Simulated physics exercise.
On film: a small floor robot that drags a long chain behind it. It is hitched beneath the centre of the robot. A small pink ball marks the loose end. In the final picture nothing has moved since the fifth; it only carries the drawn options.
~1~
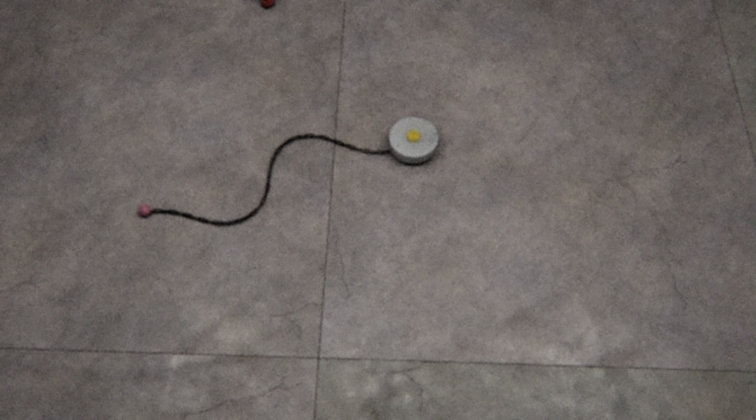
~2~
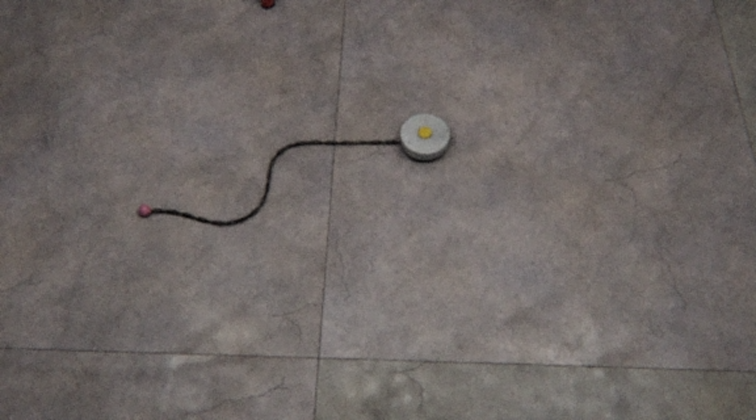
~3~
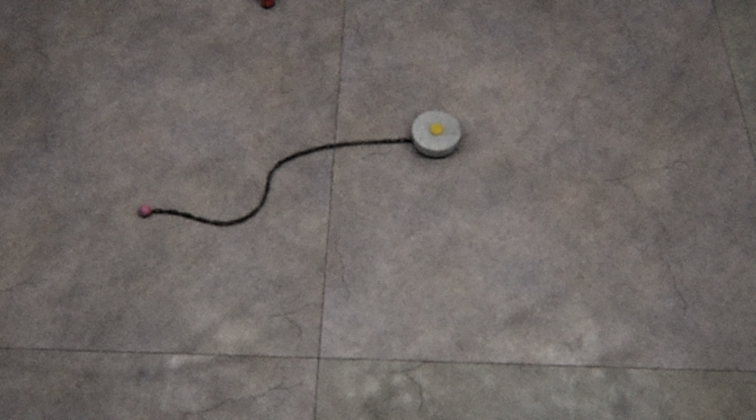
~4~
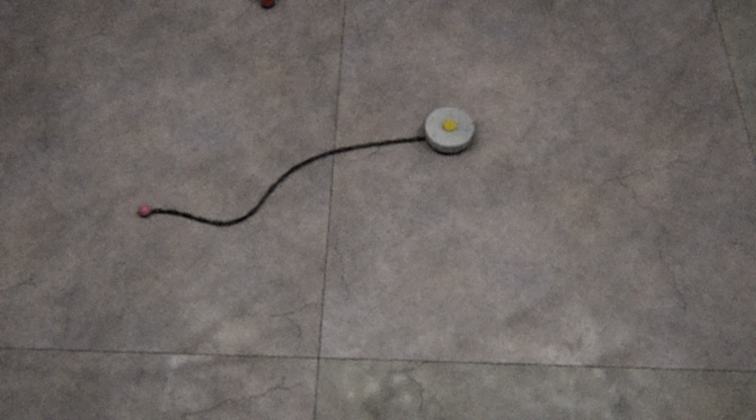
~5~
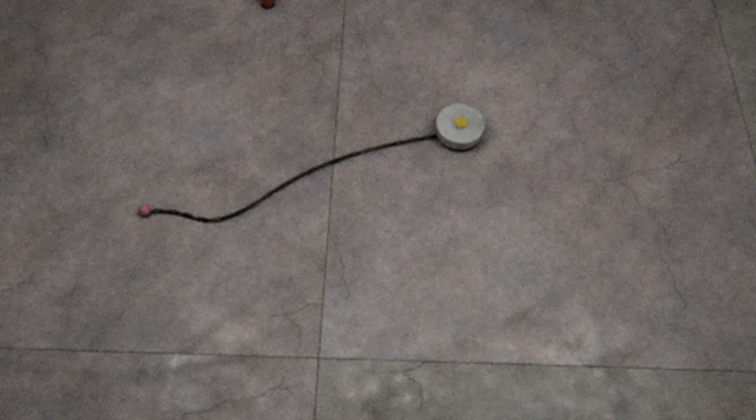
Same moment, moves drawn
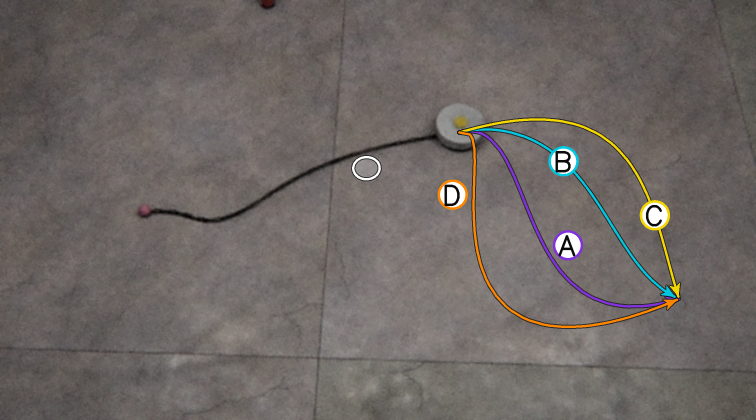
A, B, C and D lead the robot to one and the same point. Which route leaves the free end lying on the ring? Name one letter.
C.
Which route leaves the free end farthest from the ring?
D.
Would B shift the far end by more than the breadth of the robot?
Yes.
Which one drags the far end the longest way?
C.
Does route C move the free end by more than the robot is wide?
Yes.
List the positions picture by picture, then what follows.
The first picture shows free end (145, 210); robot (413, 141).
The second picture shows robot (425, 138); free end (145, 210).
The third picture shows robot (436, 135); free end (145, 210).
The fourth picture shows robot (449, 131); free end (145, 210).
The fifth picture shows robot (460, 127); free end (145, 210).
On the marked copy, A from (459, 132) via (541, 241) to (679, 299); B from (459, 132) via (583, 183) to (675, 297); C from (459, 132) via (615, 147) to (678, 297); D from (459, 132) via (489, 285) to (677, 300); the ring at (366, 168).
With C. Early on, robot (579, 120), middle of the chain (417, 151), free end (258, 190).
Further on, robot (657, 207), middle of the chain (487, 159), free end (325, 172).
At the end, robot (682, 295), middle of the chain (526, 195), free end (365, 165); the free end is on the ring.
As for the rest, A leaves the free end at (331, 202); B leaves the free end at (344, 179); D leaves the free end at (322, 234).
